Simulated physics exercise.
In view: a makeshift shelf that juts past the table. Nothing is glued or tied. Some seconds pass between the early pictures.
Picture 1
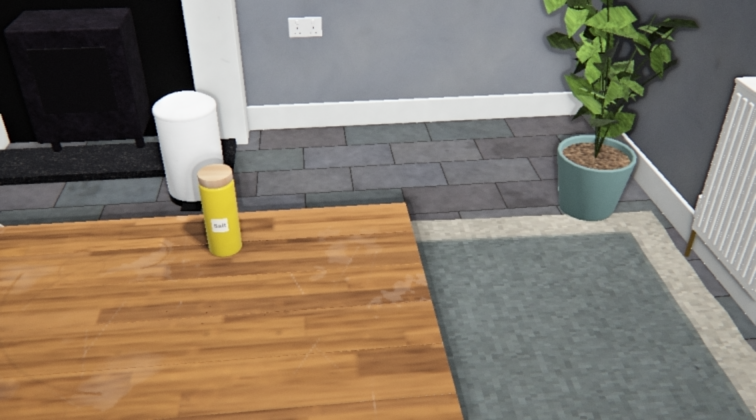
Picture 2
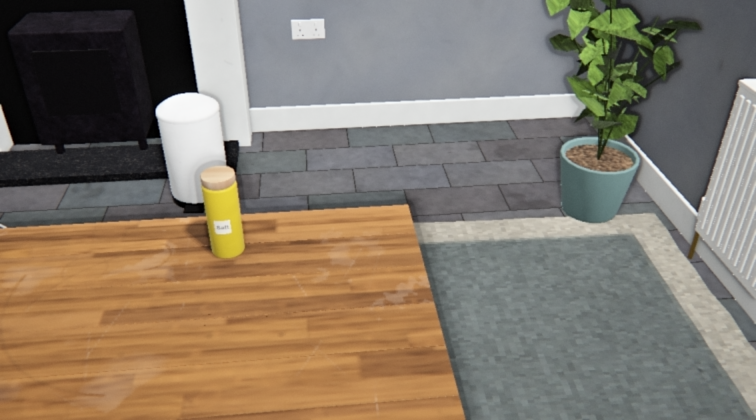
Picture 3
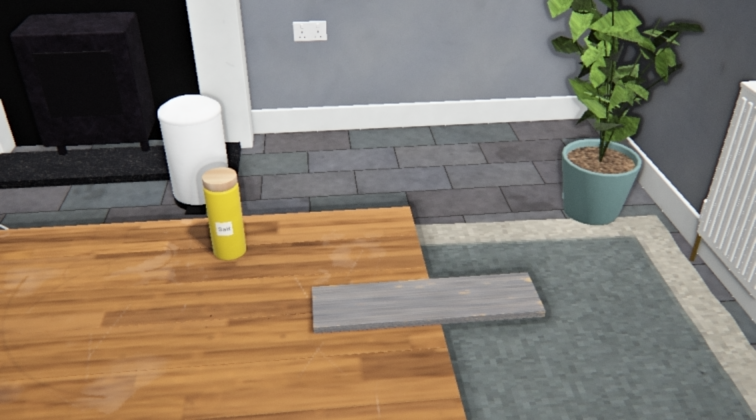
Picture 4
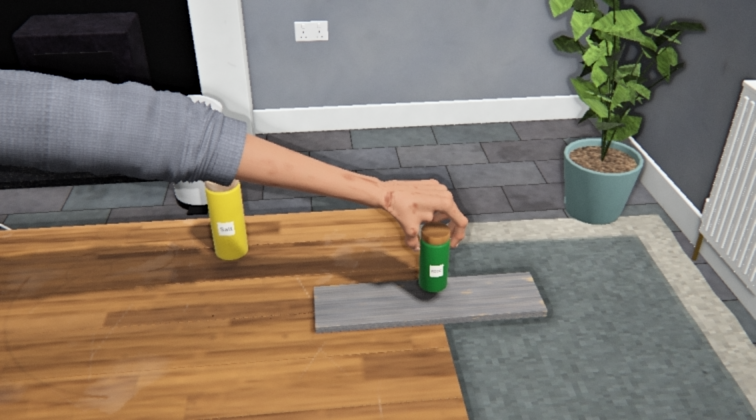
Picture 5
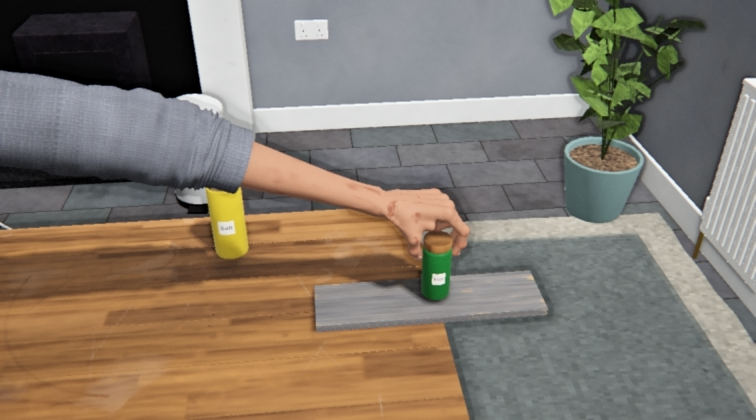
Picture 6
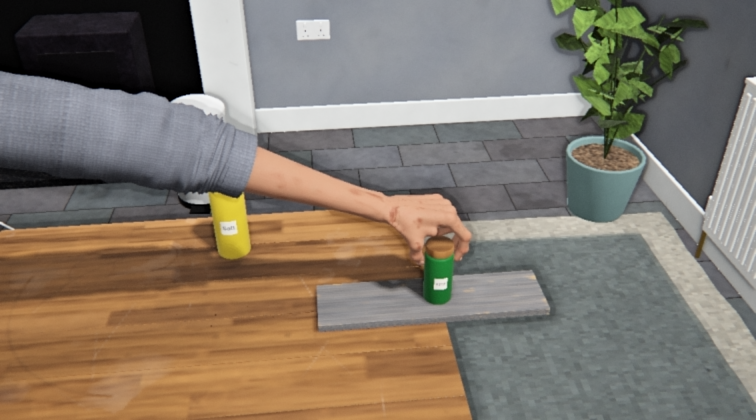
A hand lowers a green shaker onto a gray board that appears on the wooden table.
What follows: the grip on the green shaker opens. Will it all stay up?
The board stays on the table.
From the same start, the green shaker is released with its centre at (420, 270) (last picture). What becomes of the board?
Then it stays on the table.
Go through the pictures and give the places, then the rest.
The last thing is not in view yet; yellow jar (220, 211), in the first picture.
The last thing is not in view yet; yellow jar (223, 213), in the second picture.
The last thing is not in view yet; yellow jar (225, 214), in the third picture.
On its way; green shaker (434, 257); yellow jar (227, 214), in the fourth picture.
On its way; green shaker (437, 265); yellow jar (227, 213), in the fifth picture.
Set down, still held; green shaker (439, 270); yellow jar (229, 213), in the sixth picture.
Then, 0.20 s on from there, no change.
Then, 0.60 s on from there, green shaker resting near (439, 271).
In the end, all 3 unmoved. At the end, from the last picture's camera, green shaker near (439, 271). The board holds.
